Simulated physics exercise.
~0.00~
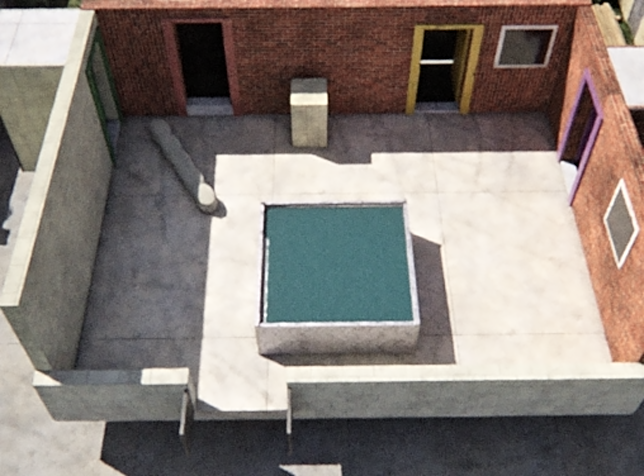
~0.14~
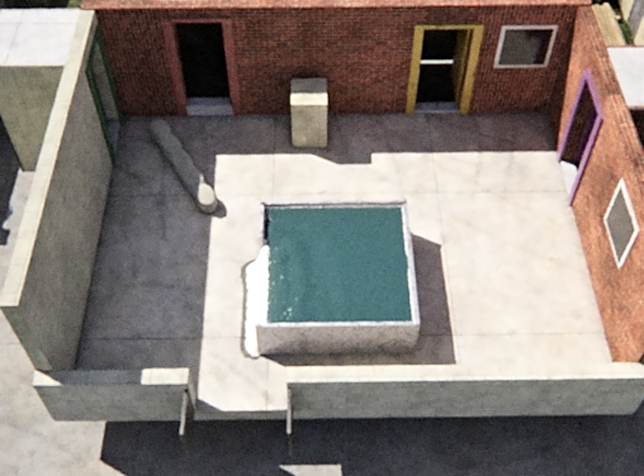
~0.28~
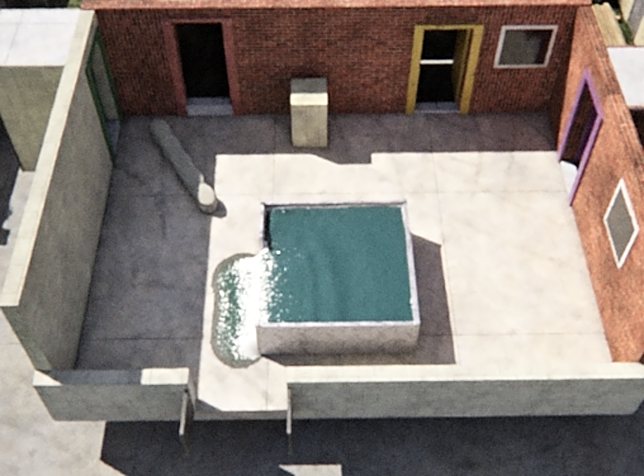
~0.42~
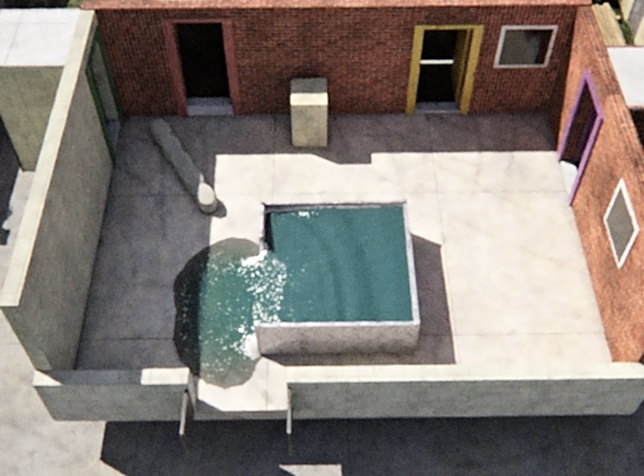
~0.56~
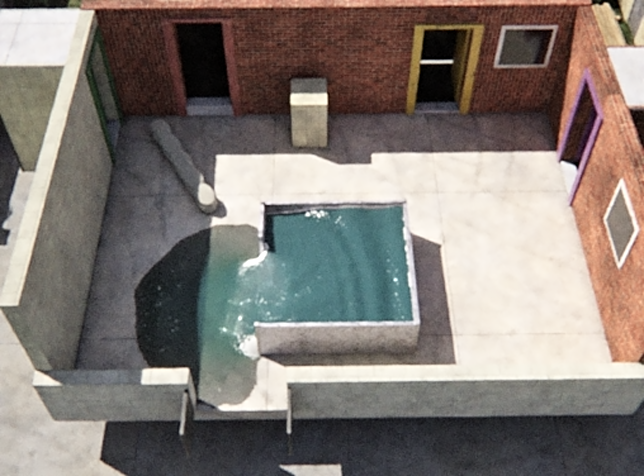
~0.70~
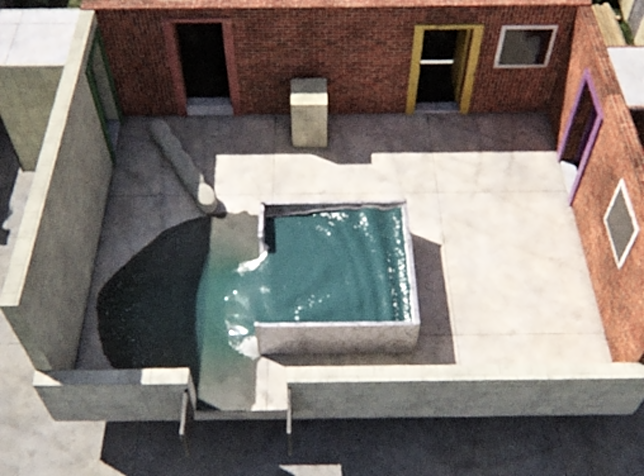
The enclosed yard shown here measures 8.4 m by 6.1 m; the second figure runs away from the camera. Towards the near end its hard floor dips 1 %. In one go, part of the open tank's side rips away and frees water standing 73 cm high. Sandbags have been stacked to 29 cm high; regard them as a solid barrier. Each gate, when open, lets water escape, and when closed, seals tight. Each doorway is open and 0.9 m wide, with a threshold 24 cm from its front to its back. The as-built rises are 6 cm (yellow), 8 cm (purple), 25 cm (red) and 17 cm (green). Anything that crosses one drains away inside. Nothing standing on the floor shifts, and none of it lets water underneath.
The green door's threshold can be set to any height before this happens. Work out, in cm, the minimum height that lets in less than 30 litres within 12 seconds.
I would say 30 cm.
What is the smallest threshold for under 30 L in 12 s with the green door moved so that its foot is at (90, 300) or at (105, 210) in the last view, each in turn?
Minimums: About 35 cm and 20 cm.
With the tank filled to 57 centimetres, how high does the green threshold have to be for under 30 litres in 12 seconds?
I'd say close to 22 cm.
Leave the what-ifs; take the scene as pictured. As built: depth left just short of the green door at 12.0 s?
It stands about 5.5 centimetres deep.
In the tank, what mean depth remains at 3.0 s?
It averages close to 27 centimetres.
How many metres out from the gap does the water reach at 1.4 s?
3.6 metres.
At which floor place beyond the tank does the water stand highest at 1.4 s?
(71, 387).
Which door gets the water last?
The purple one comes last.
After 1.4 s water covers 20 % of the floor, deepest (56 cm) near (71, 387); it has not reached the green door.
After 3.0 s water covers 25 % of the floor, deepest (38 cm) near (69, 397); 7 cm at the green door, 0 litres in over its 17 cm threshold.
After 12.0 s water covers 90 % of the floor, deepest (12 cm) near (69, 397); 5 cm at the green door, 190 litres in over its 17 cm threshold.
At the green door as built, the water arrived by 2.1 s and peaked near 36 cm at 4.2 s.
With a threshold of 27.5 cm, 49 litres would have come in within the 12 s; with 37.5 cm, 2 litres. So under 30 litres takes about 30 cm.
